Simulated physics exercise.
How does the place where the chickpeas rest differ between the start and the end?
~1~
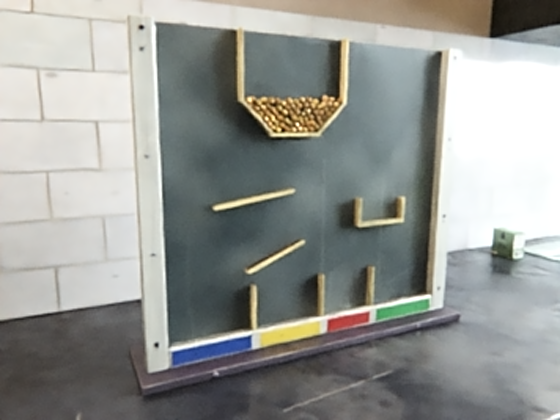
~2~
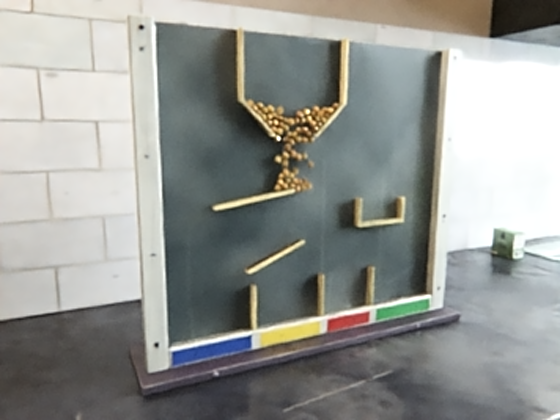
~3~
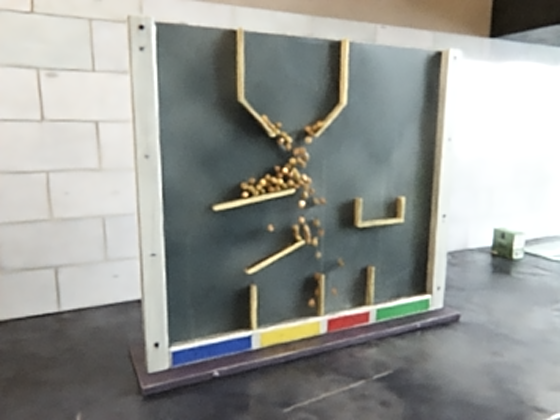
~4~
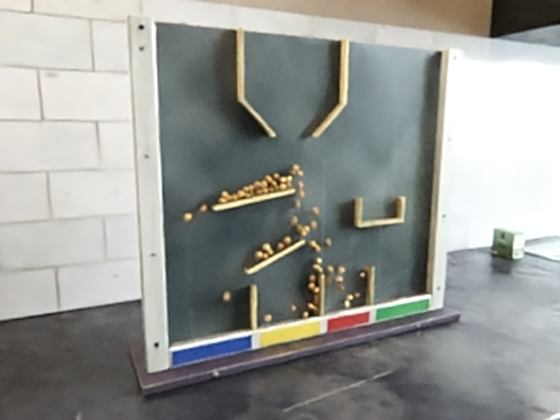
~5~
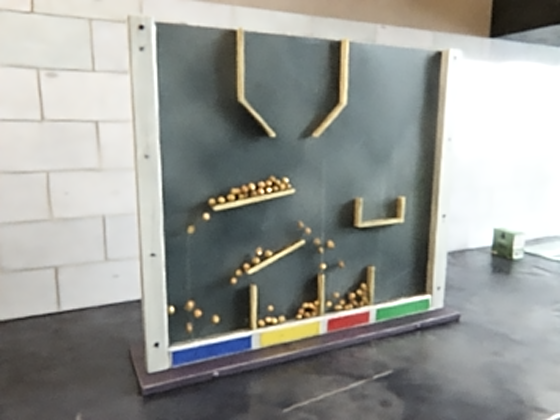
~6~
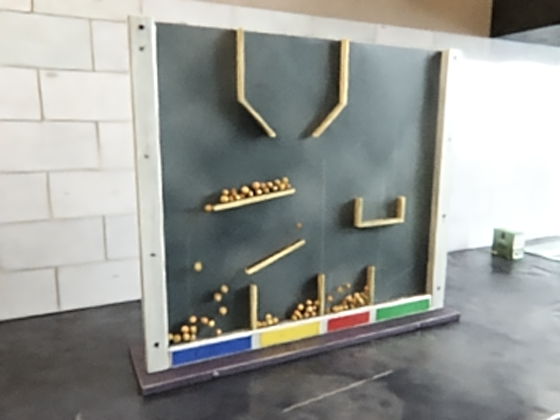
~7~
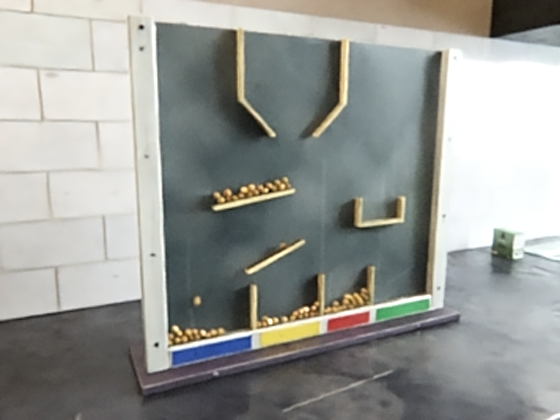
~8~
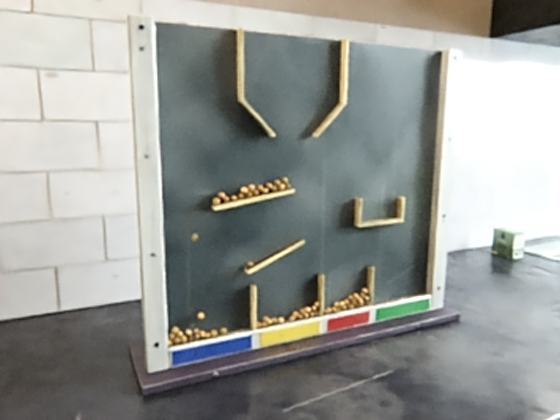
At the start the chickpeas are all held in the hopper at the top. By the end the hopper is empty, and most of them lie in the blue, yellow and red bins, with a pile left on the upper left ledge.
